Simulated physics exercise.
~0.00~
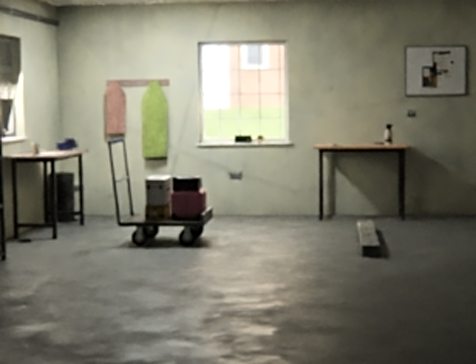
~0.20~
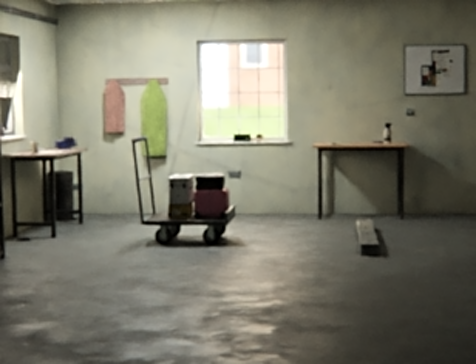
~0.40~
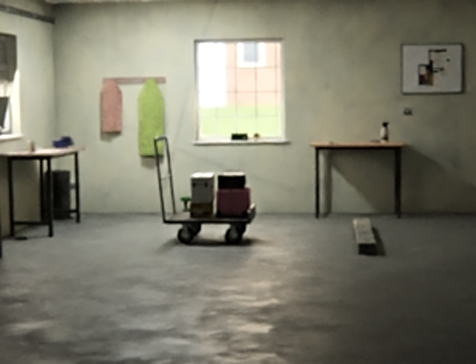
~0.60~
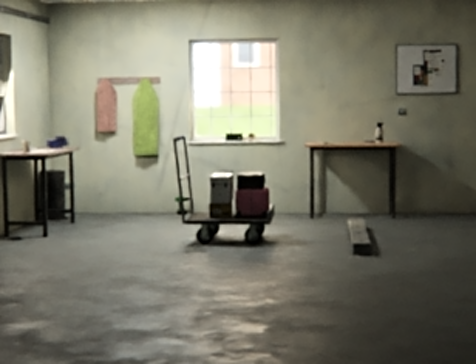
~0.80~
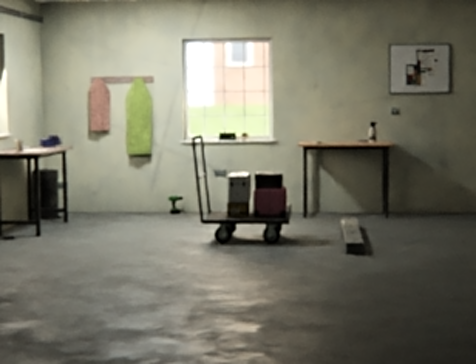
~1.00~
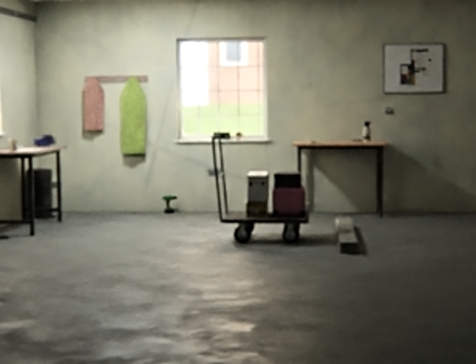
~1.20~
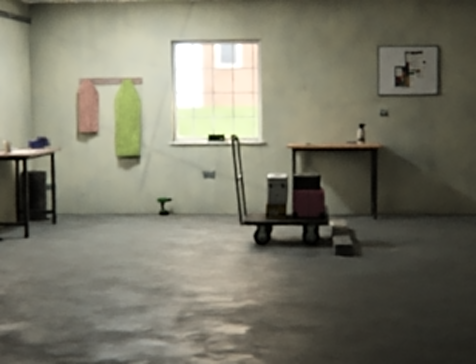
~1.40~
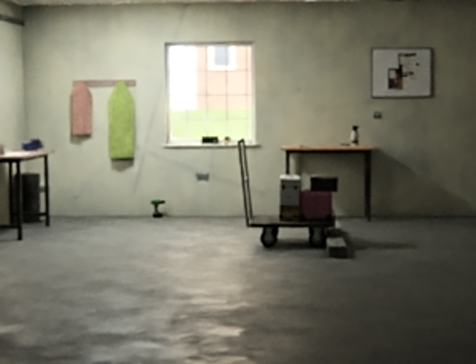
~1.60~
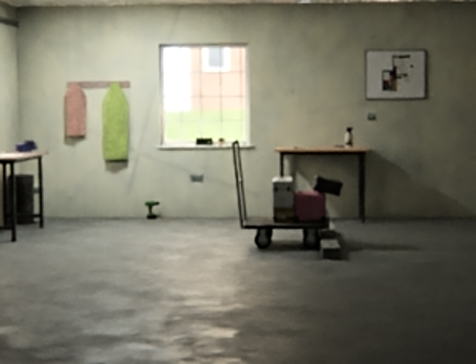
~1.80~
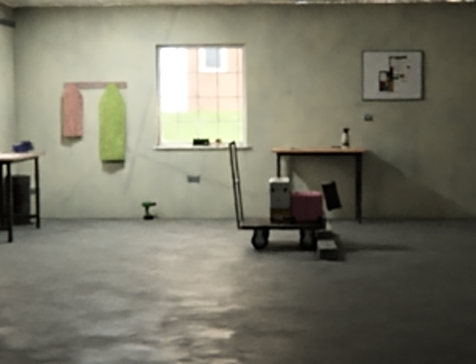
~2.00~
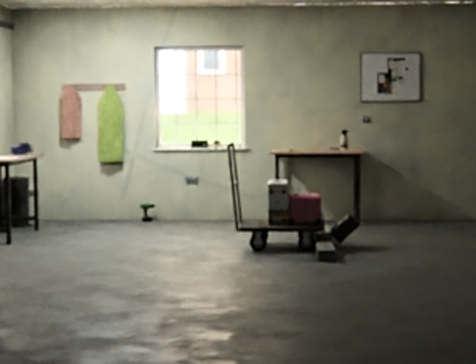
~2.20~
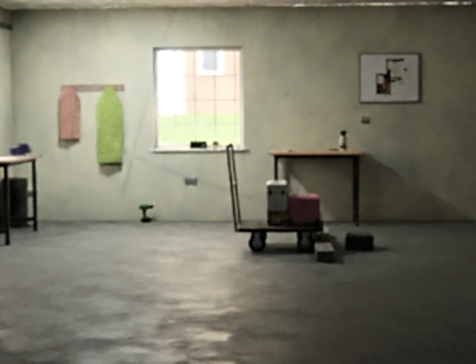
In a dim room with a window and two aprons on the wall, a flat cart carrying stacked cases rolls right and stops against a low sill; the black case on top tumbles off the front and lands upside down on the floor beyond, while the others stay aboard.
